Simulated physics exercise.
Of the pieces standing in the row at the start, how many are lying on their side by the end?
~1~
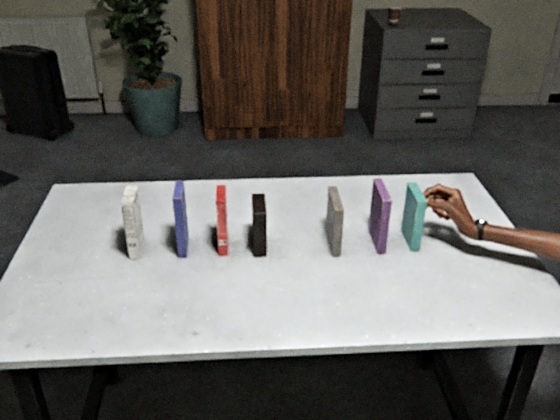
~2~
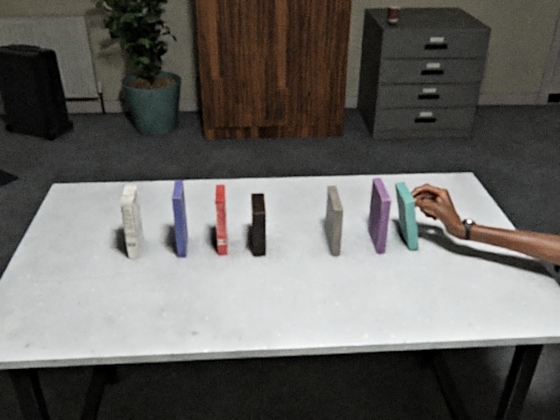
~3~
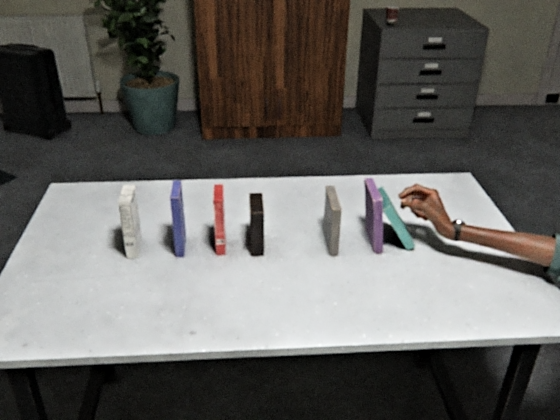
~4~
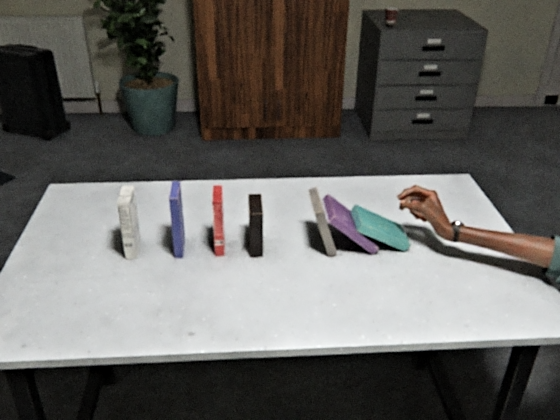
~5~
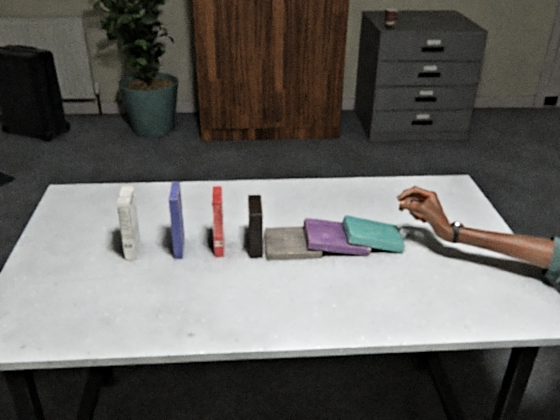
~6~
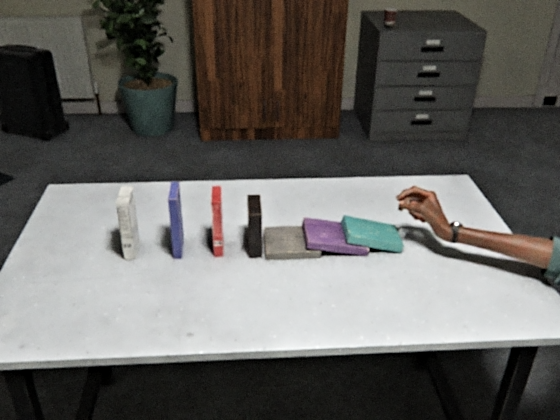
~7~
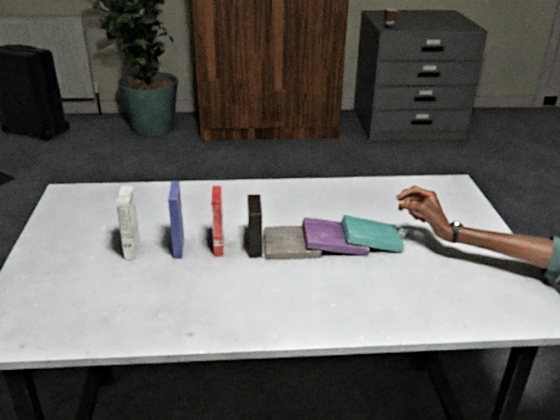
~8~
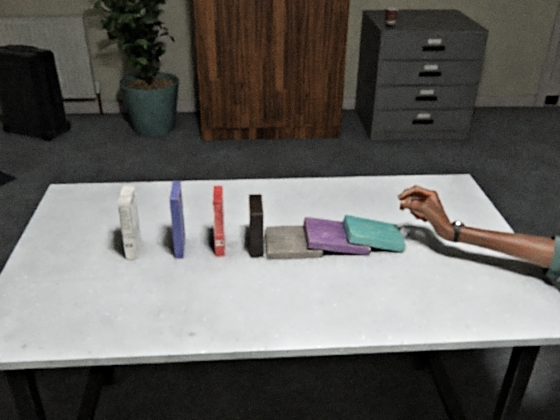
Three of them end up on their side, namely the turquoise board, the purple board and the grey block.
